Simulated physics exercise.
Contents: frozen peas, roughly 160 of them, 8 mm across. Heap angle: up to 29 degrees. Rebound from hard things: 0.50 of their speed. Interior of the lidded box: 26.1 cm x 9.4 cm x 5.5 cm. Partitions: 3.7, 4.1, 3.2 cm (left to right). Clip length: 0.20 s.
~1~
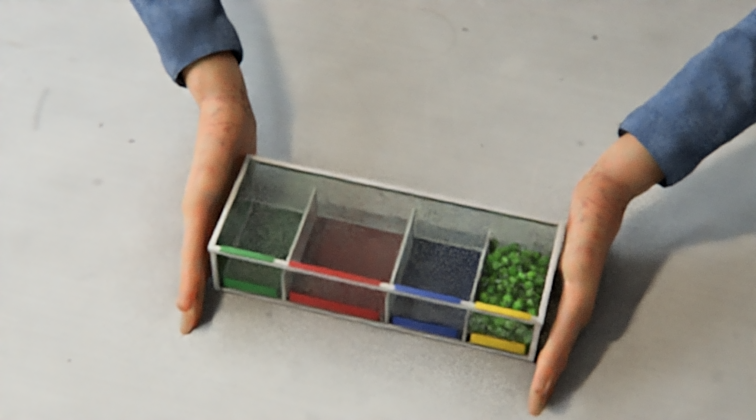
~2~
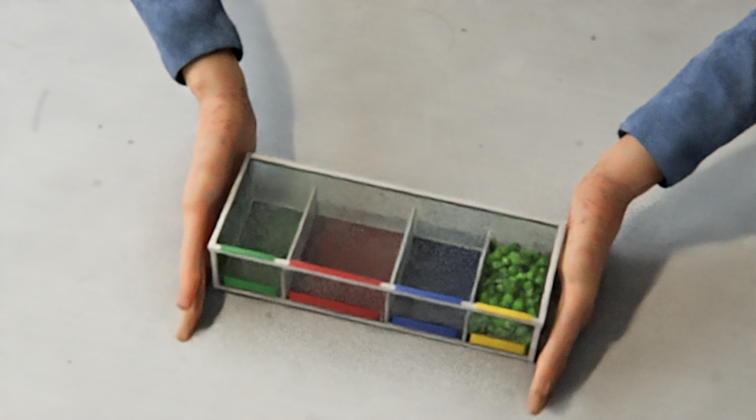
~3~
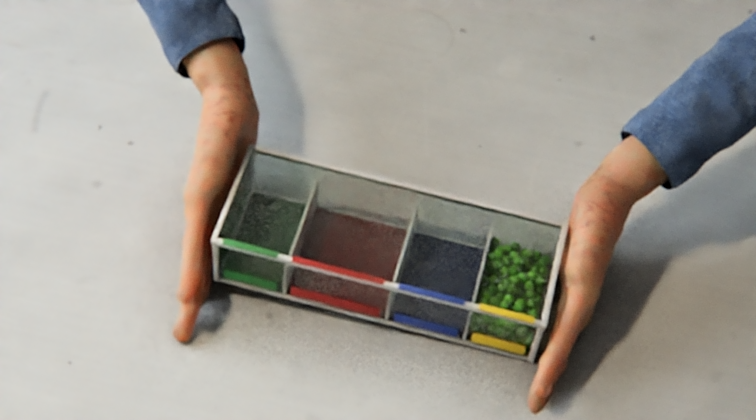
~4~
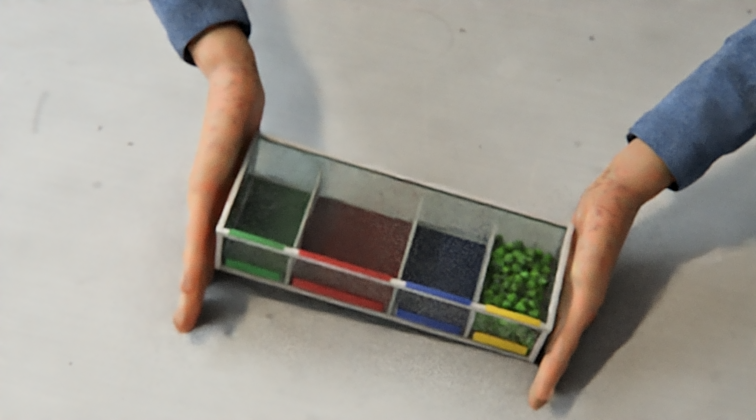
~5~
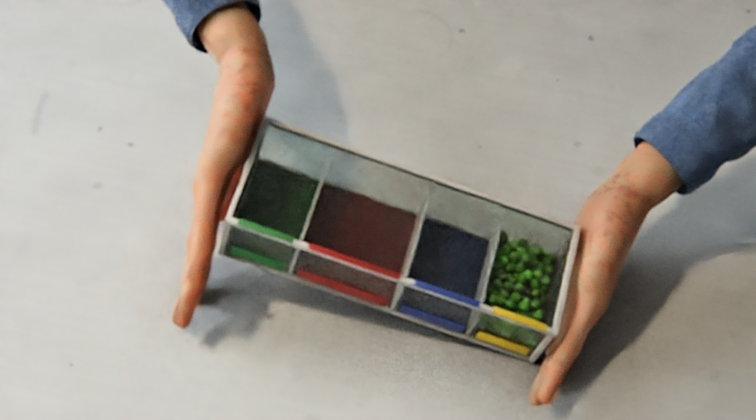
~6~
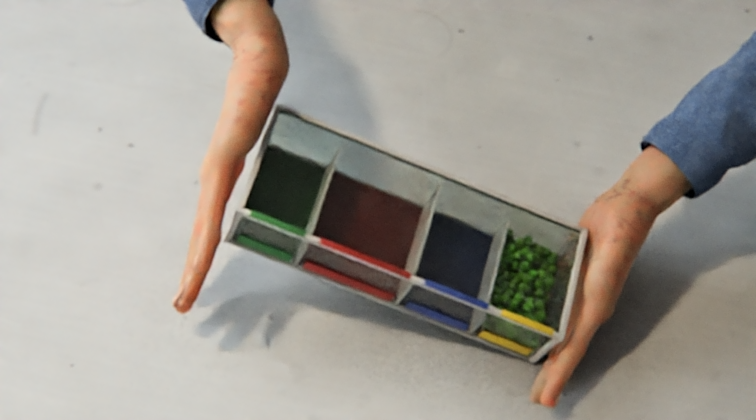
On a pale grey surface, two hands tilting a clear divided box, raising its left end, green peas in the yellow-marked right compartment.
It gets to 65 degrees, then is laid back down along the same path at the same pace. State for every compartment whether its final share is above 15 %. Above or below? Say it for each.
Red: Below, blue: Below, green: Below, yellow: Above.
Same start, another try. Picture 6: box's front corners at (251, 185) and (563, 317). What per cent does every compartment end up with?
In the end red holds 0 %, blue holds 0 %, green holds 0 % and yellow holds 100 %.
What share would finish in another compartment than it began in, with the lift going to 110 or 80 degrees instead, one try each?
About 0 and 0 per cent.
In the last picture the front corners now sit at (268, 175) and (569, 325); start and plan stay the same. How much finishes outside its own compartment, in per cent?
About 0 per cent.
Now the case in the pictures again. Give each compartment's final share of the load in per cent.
Per cent by colour - red 0, blue 0, green 0, yellow 100.
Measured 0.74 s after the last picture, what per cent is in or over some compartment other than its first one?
I'd say around 0 per cent.
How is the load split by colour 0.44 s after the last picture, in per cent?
Red = 0, blue = 0, green = 0, yellow = 100 (per cent).
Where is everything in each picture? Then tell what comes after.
Box tilt 0 degrees, front corners at (214, 247) and (538, 319); yellow 100 %, in the first frame.
Box tilt 1 degrees, front corners at (215, 246) and (539, 320), in the second frame.
Box tilt 4 degrees, front corners at (217, 240) and (541, 322), lowest corner right front, in the third frame.
Box tilt 8 degrees, front corners at (223, 229) and (547, 326), lowest corner right front, in the fourth frame.
Box tilt 14 degrees, front corners at (231, 219) and (553, 330), lowest corner right front, in the fifth frame.
Box tilt 19 degrees, front corners at (243, 210) and (559, 334), lowest corner right front; yellow 100 %, in the sixth frame.
Then, 0.44 s after the last picture, tilt 64 degrees; yellow 100 %.
Then, 0.74 s after the last picture, tilt 25 degrees; yellow 100 %.
Then, 1.13 s after the last picture, tilt 0 degrees; yellow 100 %.
In the end, red 0 %, blue 0 %, green 0 %, yellow 100 %.
